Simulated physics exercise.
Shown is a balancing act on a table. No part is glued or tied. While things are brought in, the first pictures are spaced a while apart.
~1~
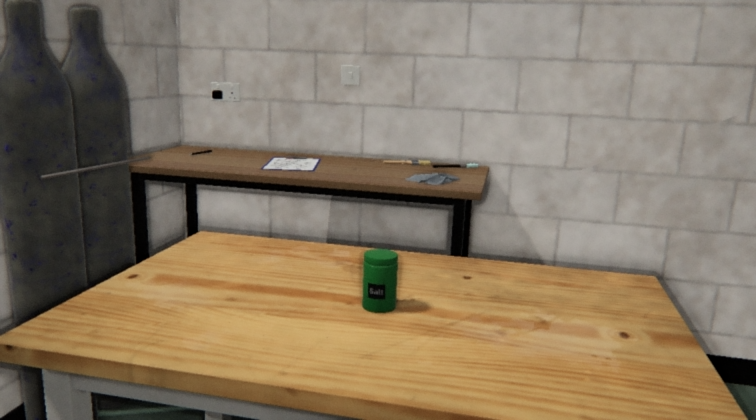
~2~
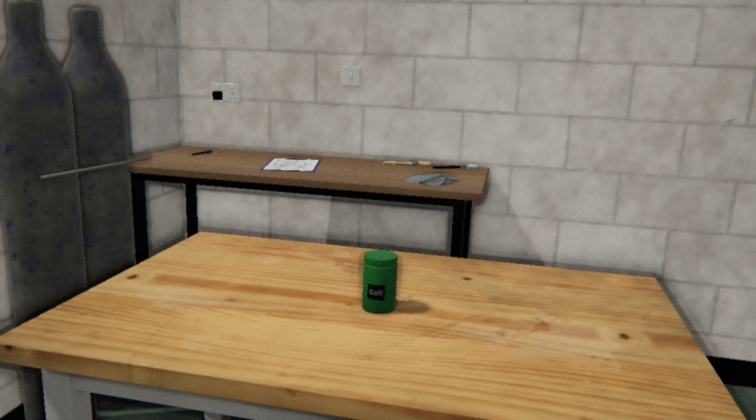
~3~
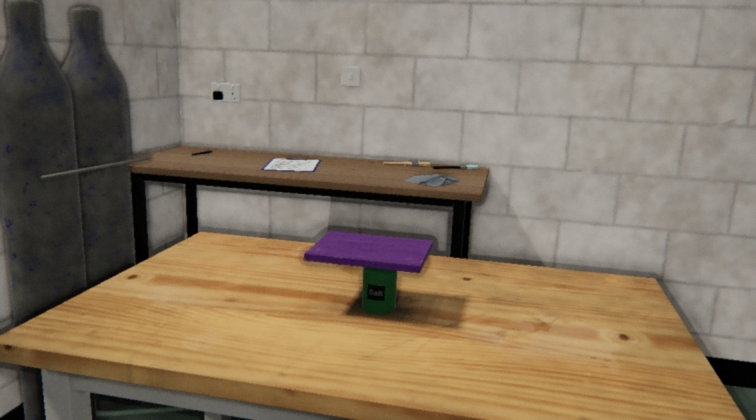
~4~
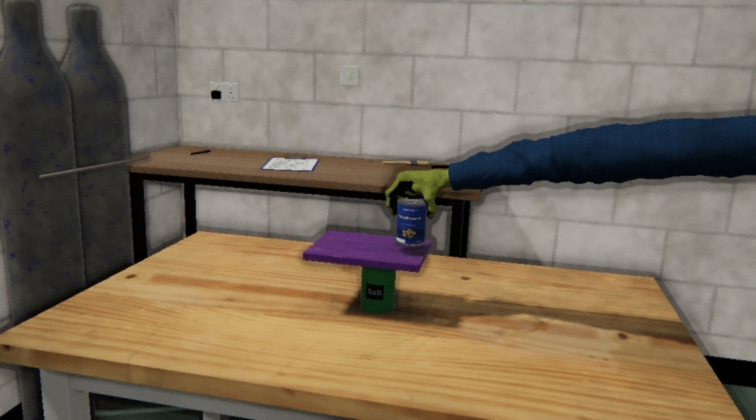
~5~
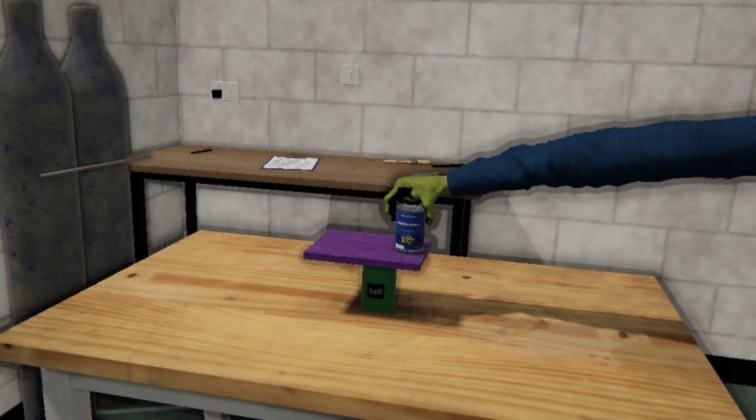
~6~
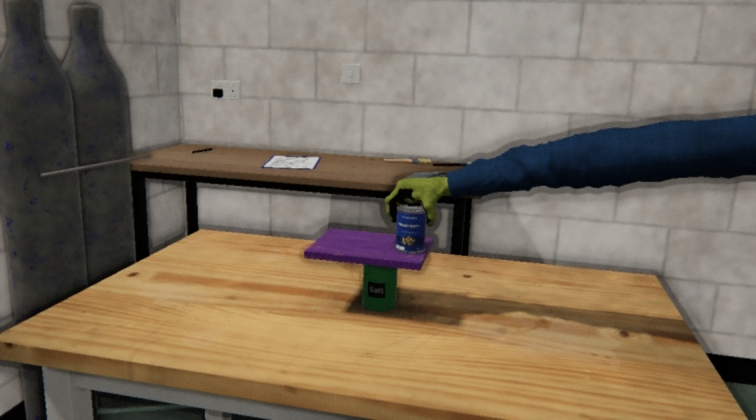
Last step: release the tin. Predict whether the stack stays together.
Prediction: It does.
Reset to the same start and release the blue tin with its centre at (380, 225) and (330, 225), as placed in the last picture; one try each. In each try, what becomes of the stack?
Well, the first time it stays put, and the second time it goes over.
Then, 0.20 s after the last picture, nothing has stirred.
Then, 0.70 s after the last picture, blue tin resting near (411, 229).
At rest, all 3 in place. Seen from the same camera at the end, blue tin near (411, 229). The stack stays up.
